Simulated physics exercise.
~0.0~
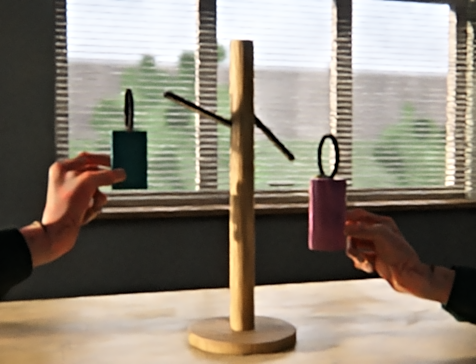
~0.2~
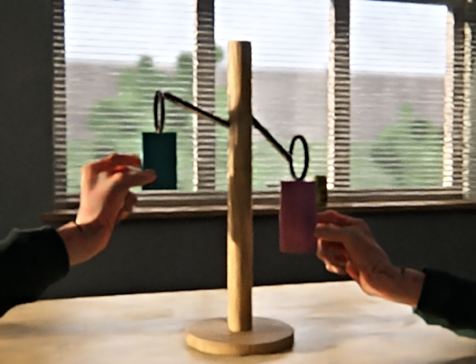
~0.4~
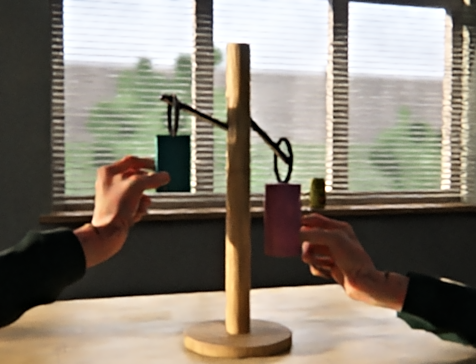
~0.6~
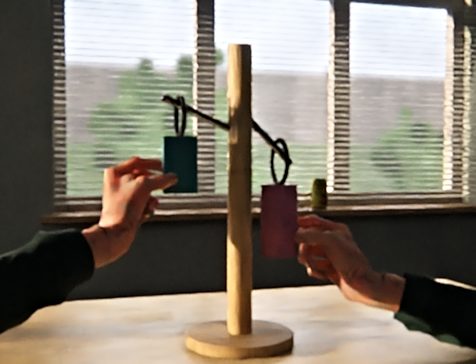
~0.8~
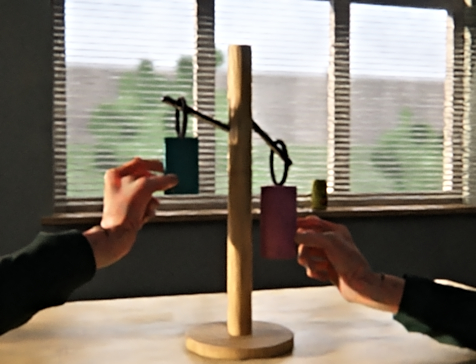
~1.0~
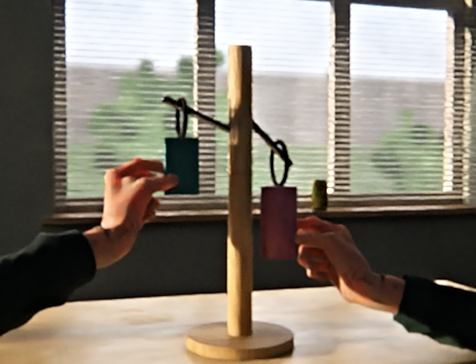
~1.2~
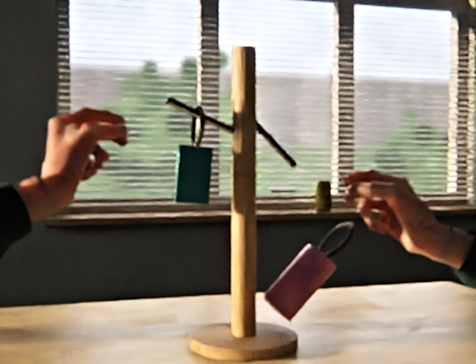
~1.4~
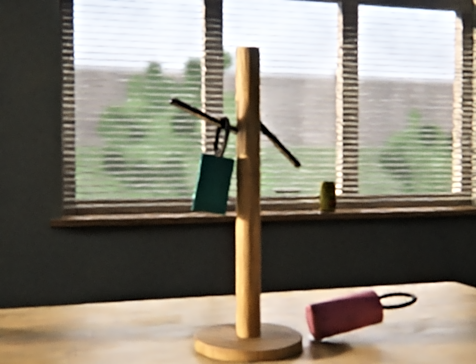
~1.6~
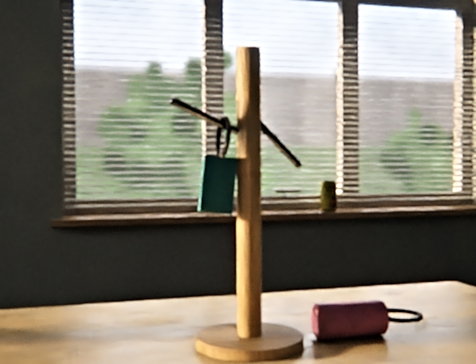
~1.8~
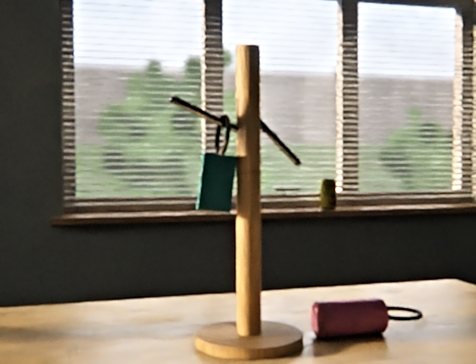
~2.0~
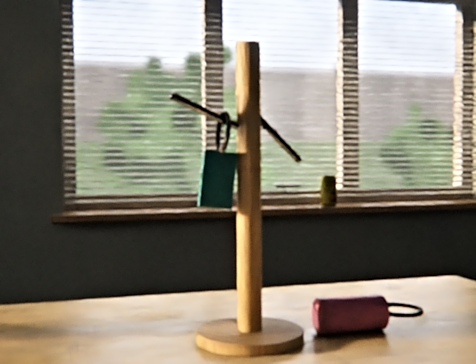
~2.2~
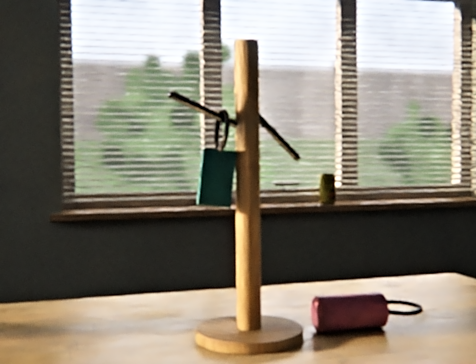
At first, two hands hold a turquoise tag on the left and a pink lantern-like block on the right, each with a dark ring, beside a wooden peg stand on a table before a blinded window. The hands move inward, bringing both rings up to the slanting pegs, and hold them there briefly. Then both hands let go and draw back. The pink block drops, tilting as it falls, and lands on its side on the table. The turquoise tag slides along its peg toward the post and stays hanging there, while the pink block lies still.
